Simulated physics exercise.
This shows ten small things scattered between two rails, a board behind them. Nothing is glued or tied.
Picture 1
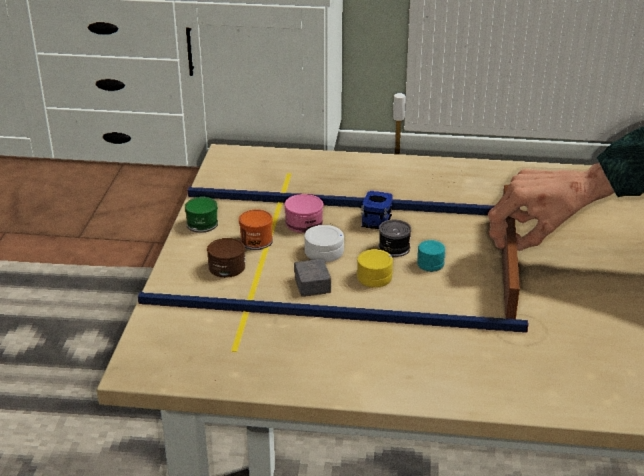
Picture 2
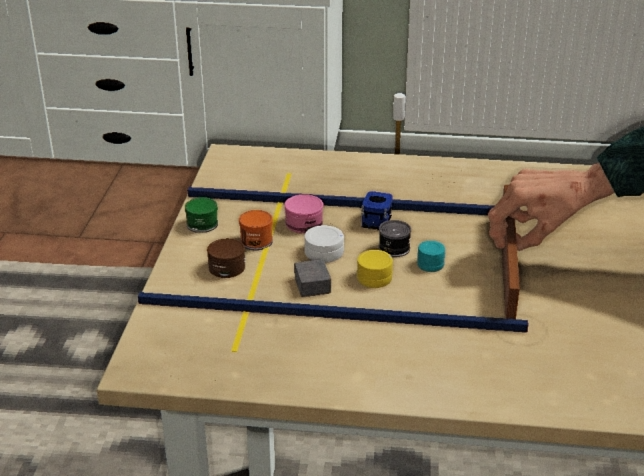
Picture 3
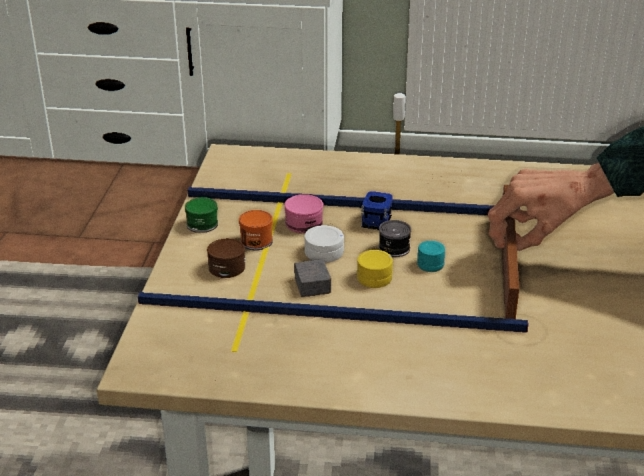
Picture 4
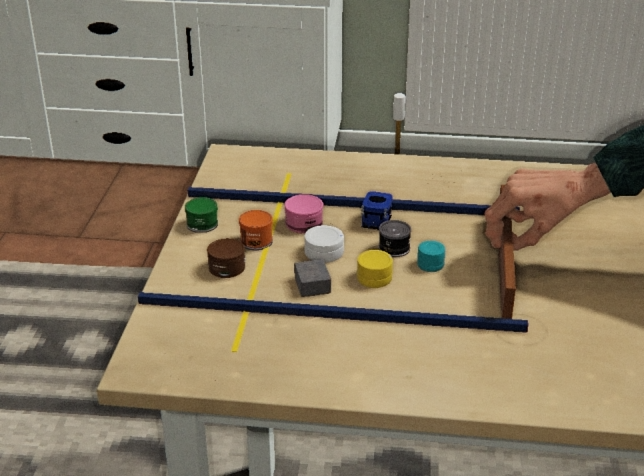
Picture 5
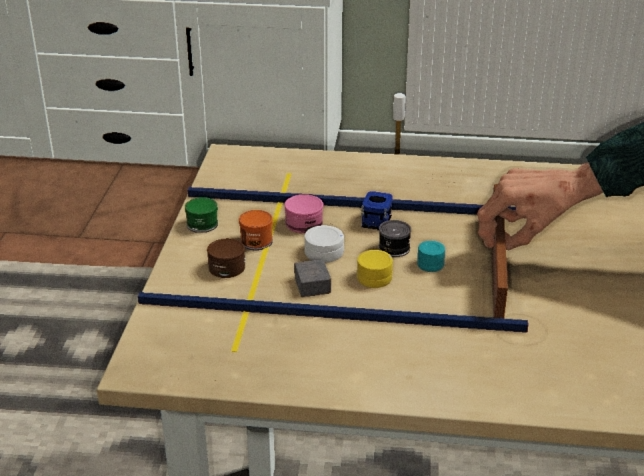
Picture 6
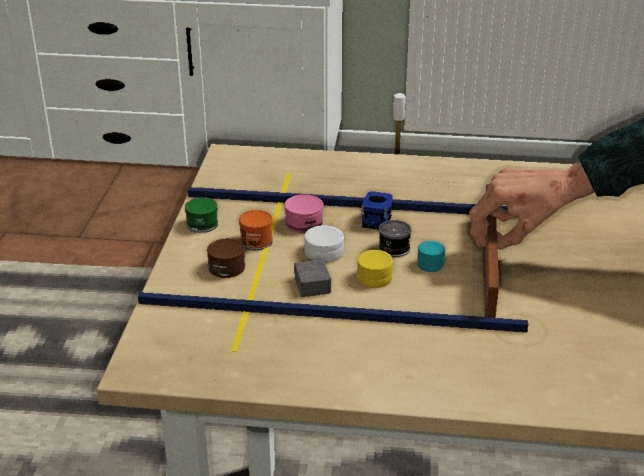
At the start, a hand holds a brown board upright at the right end of two dark blue rails on a wooden table, with ten small colourful objects scattered between them. After staying still briefly, the hand slides the board slightly left, while the pots, tins and other objects remain in place.
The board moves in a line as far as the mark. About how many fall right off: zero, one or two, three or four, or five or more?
In the end the number that fall off is zero.
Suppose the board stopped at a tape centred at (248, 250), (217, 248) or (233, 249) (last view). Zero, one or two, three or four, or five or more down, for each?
Taking them in turn, zero; one or two; one to two.
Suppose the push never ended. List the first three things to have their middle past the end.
In order: The green pot, then the orange tin, then the brown tub.
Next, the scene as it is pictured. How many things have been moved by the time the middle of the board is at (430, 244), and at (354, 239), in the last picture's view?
By then 1, and 6.
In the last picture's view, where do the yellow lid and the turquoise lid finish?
The yellow lid stops around (242, 263); the turquoise lid around (251, 247).
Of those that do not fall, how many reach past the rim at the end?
The number is 1.
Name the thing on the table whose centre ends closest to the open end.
The green pot ends nearest.
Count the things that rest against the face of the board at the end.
That makes 5.
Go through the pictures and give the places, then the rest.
Green pot (202, 215); brown tub (226, 258); orange tin (256, 230); board (509, 250); tape (265, 251), in the first frame.
Brown tub (226, 258); board (509, 250), in the second frame.
Orange tin (256, 230); pink tub (304, 214), in the third frame.
Green pot (202, 215); yellow lid (375, 269), in the fourth frame.
Brown tub (226, 258); black tin (395, 239), in the fifth frame.
Green pot (202, 215); brown tub (226, 258); orange tin (256, 230); board (490, 248); tape (265, 251), in the sixth frame.
Soon after, none off yet; green pot at rest near (202, 215); brown tub at rest near (226, 258); orange tin at rest near (256, 230).
In the end, the number that fall off is zero.
